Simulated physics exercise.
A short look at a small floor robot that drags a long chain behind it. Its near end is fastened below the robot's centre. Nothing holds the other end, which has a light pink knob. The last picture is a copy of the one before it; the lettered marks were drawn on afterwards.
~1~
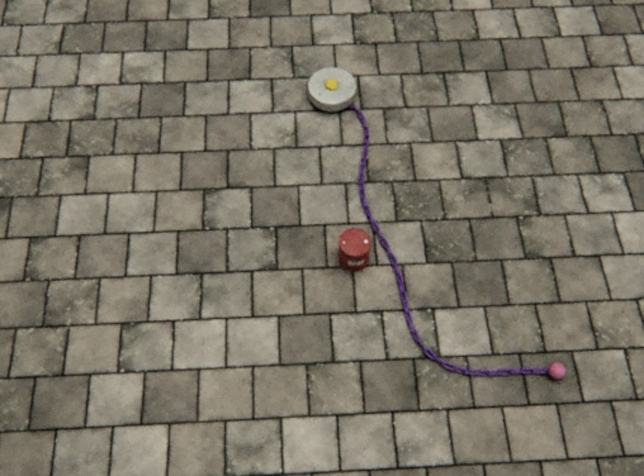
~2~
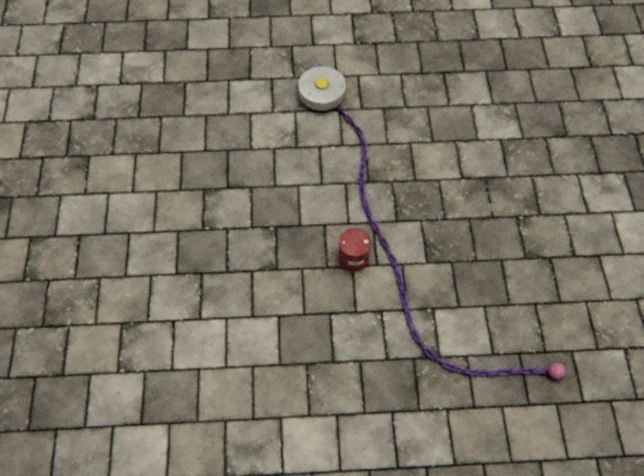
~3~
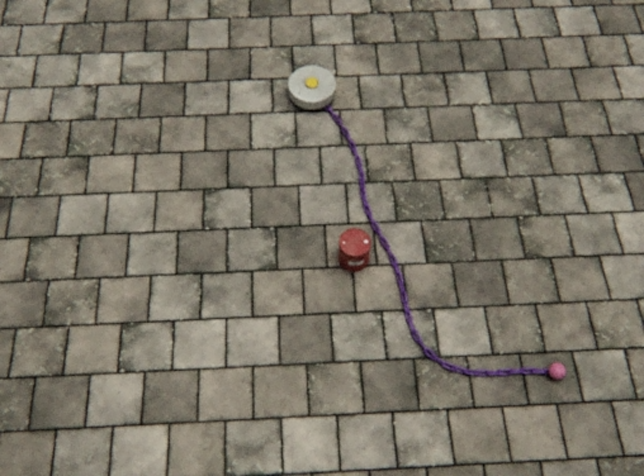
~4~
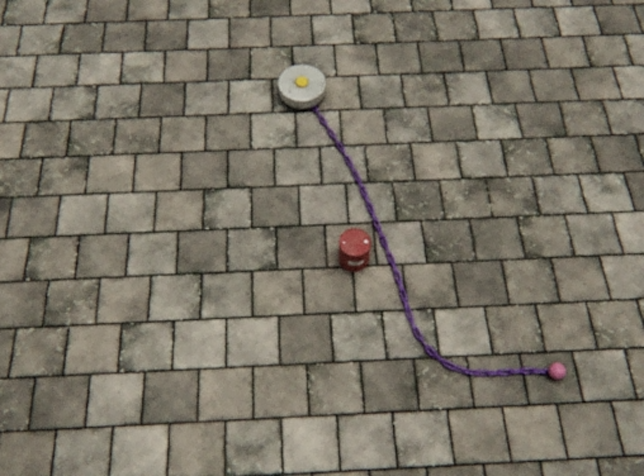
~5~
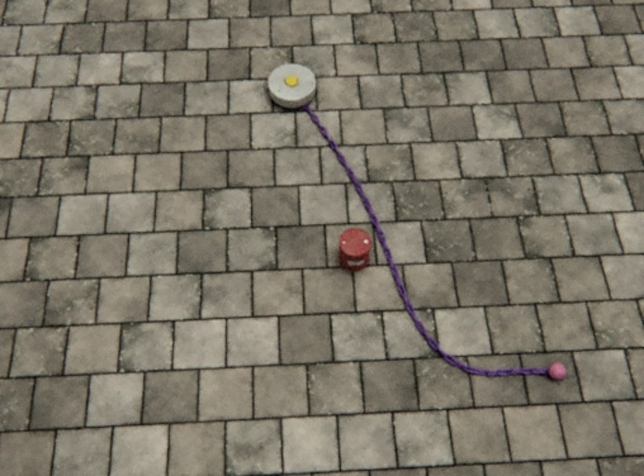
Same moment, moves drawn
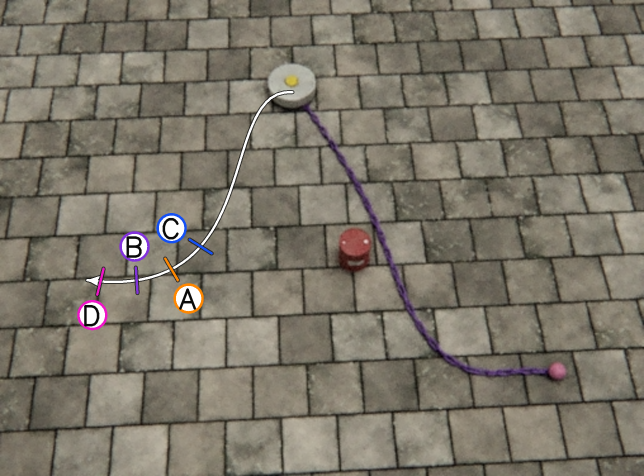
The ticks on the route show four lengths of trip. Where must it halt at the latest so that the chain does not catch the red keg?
A.
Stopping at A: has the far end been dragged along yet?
No.
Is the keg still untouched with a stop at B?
No.
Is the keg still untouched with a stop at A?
Yes.
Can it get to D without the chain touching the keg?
For that mark, no.
On the marked copy, A at (171, 269); B at (137, 280); C at (200, 246); D at (100, 281); the route from (292, 92) via (225, 204) to (87, 280).
Following A. Soon after the start, robot (245, 137), middle of the chain (385, 249), free end (556, 371).
Later, robot (221, 208), middle of the chain (385, 249), free end (556, 371).
In the end, robot (170, 265), middle of the chain (384, 250), free end (556, 371); nothing has been touched.
As for the rest, B brings the chain against the keg; C is safe but short; D brings the chain against the keg.
